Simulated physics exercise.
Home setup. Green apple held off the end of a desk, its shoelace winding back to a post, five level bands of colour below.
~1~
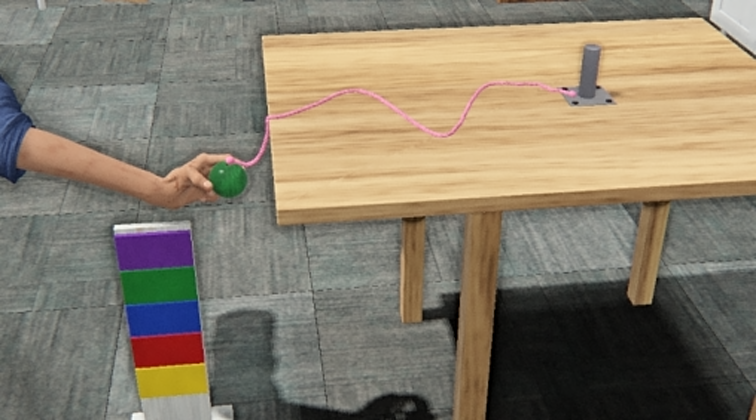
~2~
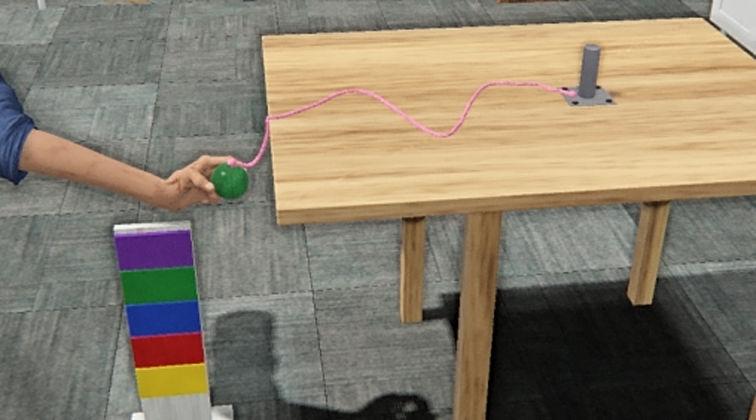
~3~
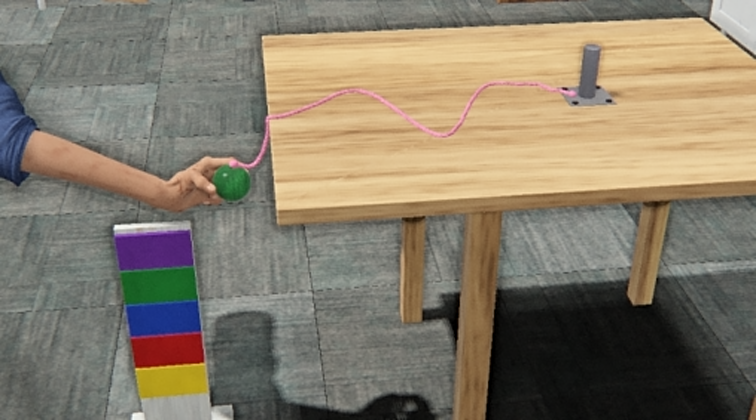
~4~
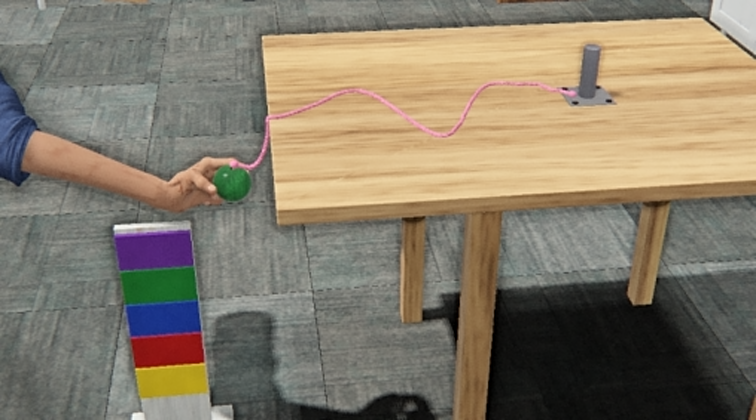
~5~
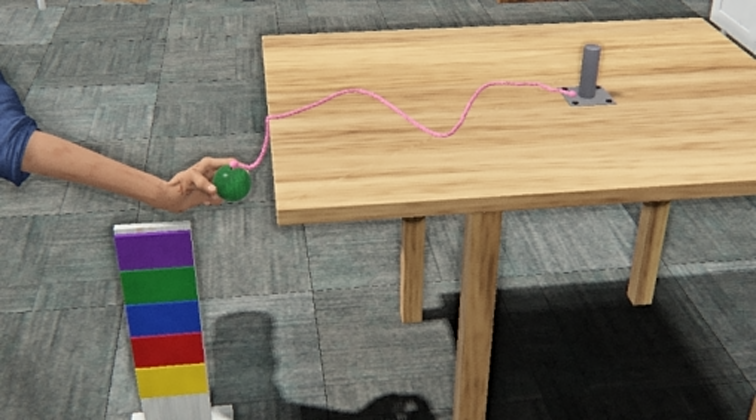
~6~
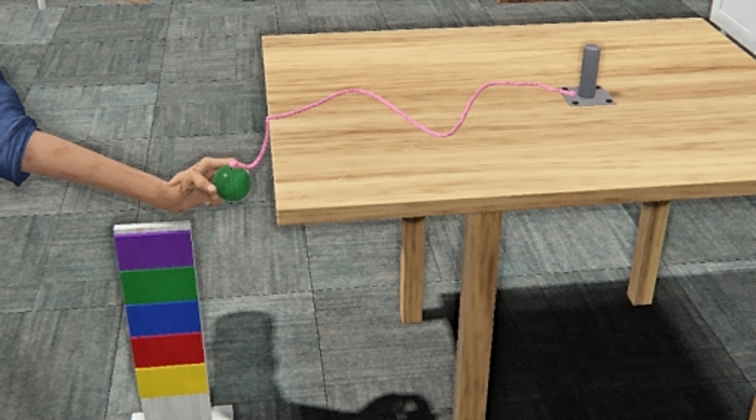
In the video, a hand holds a green ball just off the left end of a wooden table, with a pink cord winding back to a gray post, above a stand of coloured bands; almost nothing moves.
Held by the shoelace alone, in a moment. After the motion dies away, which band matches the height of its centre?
The red one.
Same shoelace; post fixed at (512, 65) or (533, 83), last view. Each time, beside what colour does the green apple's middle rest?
Taking the two spots in turn: Yellow, then yellow.
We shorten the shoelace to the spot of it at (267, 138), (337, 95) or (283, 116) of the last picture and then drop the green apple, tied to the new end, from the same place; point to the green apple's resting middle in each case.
Respectively (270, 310), (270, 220) and (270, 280).
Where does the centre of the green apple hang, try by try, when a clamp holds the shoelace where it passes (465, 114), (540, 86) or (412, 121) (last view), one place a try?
In order of the tries: About (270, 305), then (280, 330), then (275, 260).
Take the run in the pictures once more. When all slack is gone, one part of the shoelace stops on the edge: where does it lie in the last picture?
(394, 108).
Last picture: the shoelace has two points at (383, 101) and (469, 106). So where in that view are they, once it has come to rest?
One ends up around (270, 142), the other around (421, 106).
A little later, apple near (281, 311); level with blue.
Next, apple near (275, 325); level with red.
When it is over, apple near (286, 335); level with red. Its middle rests at the red band.
